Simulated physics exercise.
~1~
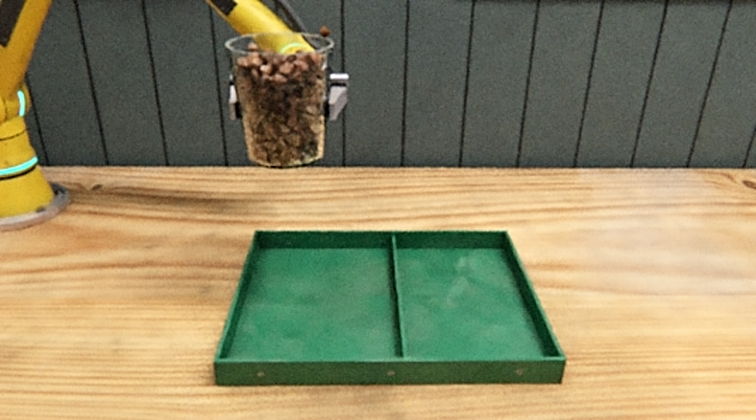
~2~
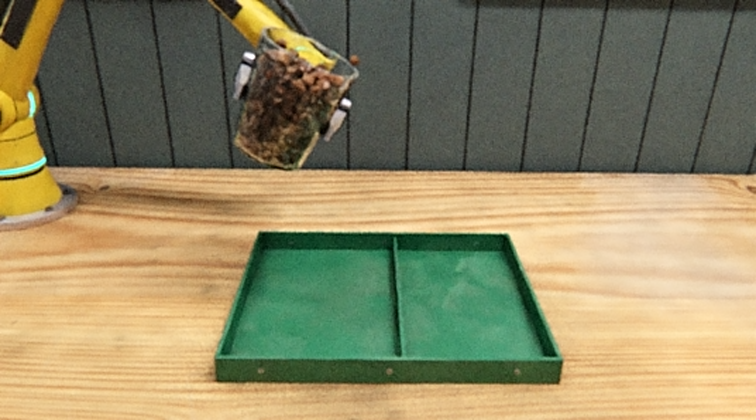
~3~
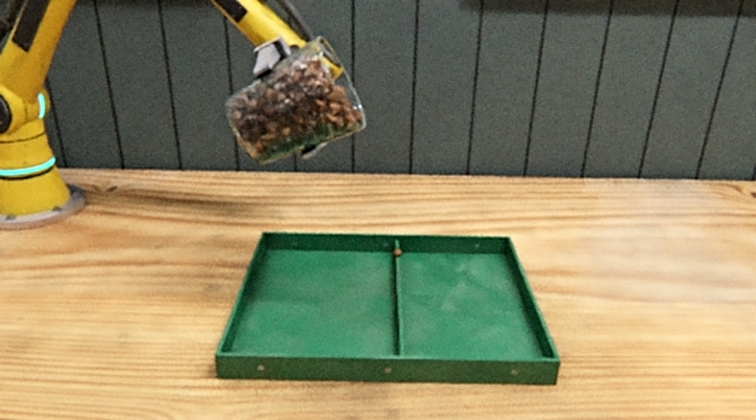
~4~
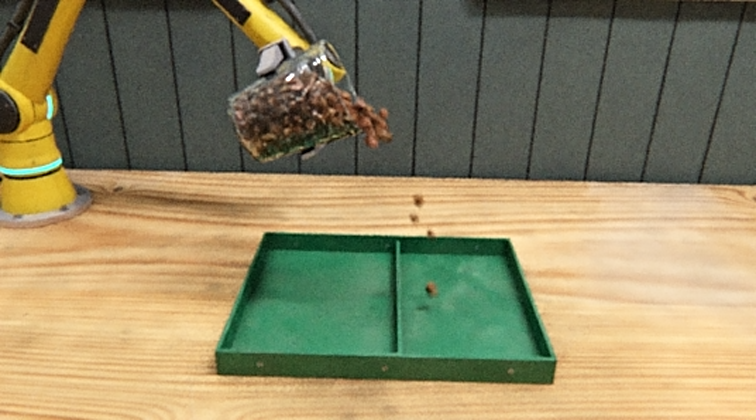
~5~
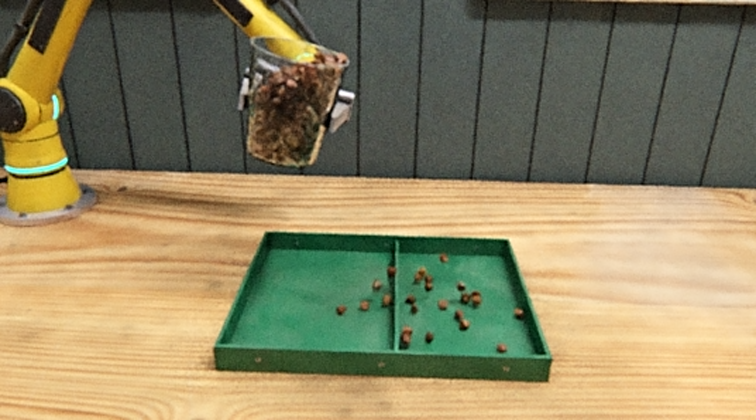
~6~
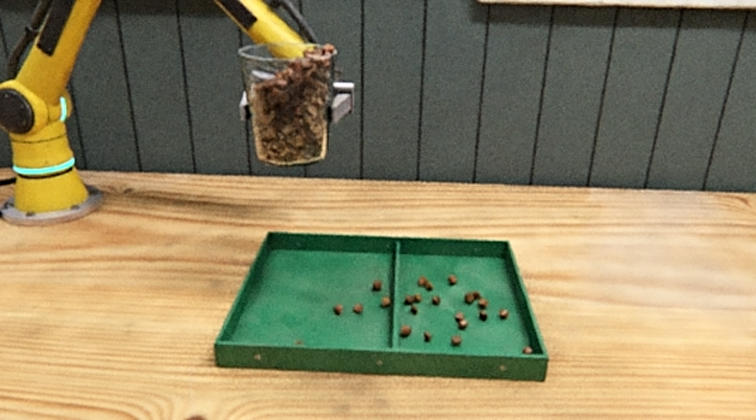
On a wooden table, a yellow robot arm tipped a clear tumbler full of brown pellets over a divided green tray, spilled a small scattering mostly into the right-hand part, then turned the tumbler upright again, still holding most of its load.
